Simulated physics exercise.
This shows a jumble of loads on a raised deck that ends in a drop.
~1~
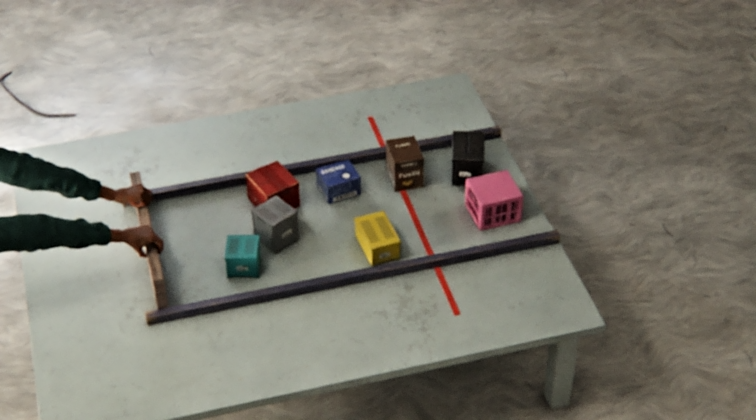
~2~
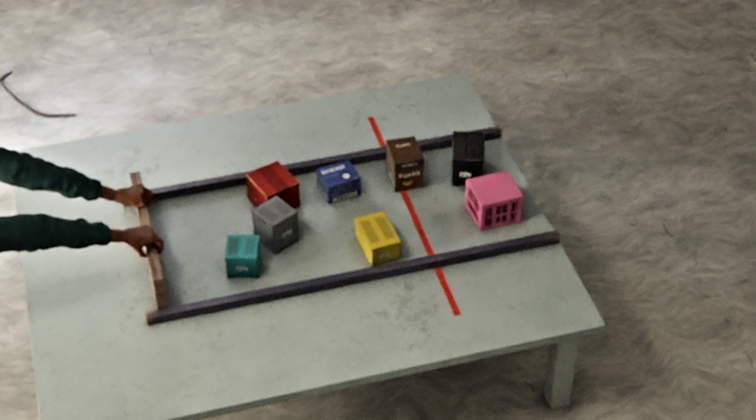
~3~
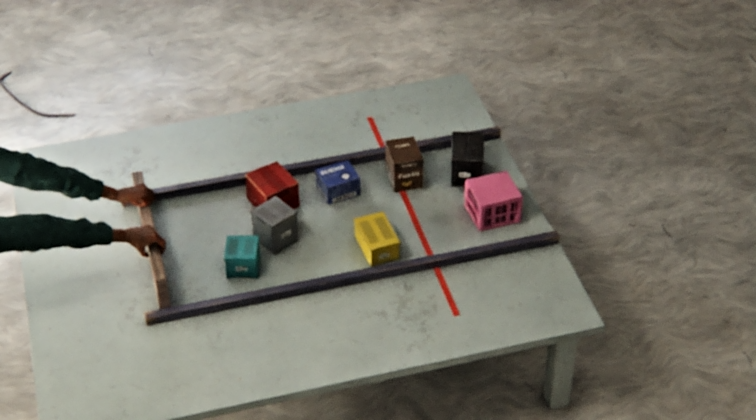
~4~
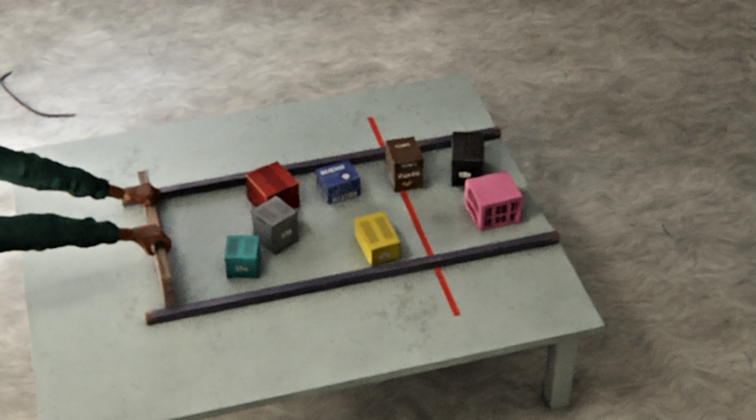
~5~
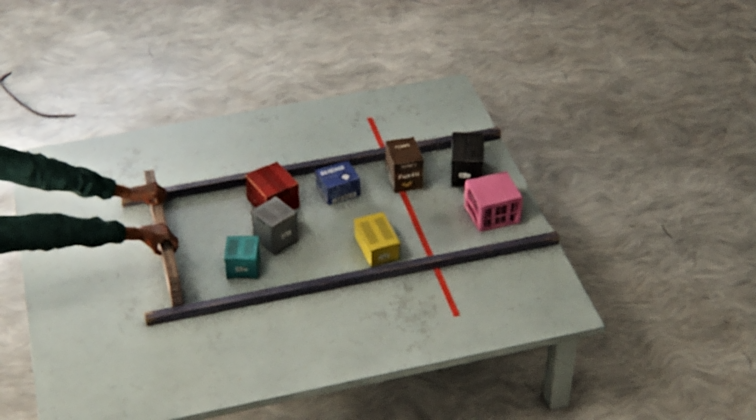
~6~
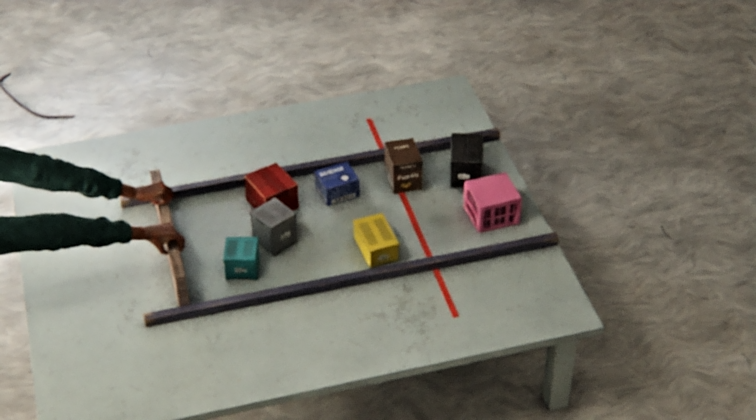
The video shows two hands in dark green sleeves sliding a wooden plank slightly to the right between two dark rails on a table, while the colourful boxes and crates near a red tape line stay essentially still.
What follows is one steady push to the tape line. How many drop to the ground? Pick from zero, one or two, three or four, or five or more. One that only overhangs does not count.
In the end the number that fall off is zero.
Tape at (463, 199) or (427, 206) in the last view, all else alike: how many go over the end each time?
It would be 3 and 1.
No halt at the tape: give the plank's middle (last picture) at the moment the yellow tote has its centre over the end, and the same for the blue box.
For the yellow tote at (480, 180), for the blue box at (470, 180).
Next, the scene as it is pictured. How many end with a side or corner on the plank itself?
It touches 3.
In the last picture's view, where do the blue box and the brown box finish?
About (449, 164), and the other about (480, 152).
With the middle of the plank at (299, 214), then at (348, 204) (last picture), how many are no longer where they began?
By then 4, and 6.
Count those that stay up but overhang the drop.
Overhanging: 1.
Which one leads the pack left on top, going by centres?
The black tote.
Soon after, none off yet; pink crate at rest near (492, 202); black tote at rest near (466, 161); brown box at rest near (403, 166).
After that, none off yet; pink crate at rest near (492, 202); black tote displaced a little near (472, 160); brown box displaced about its own width near (438, 159).
In the end, the number that fall off is zero.
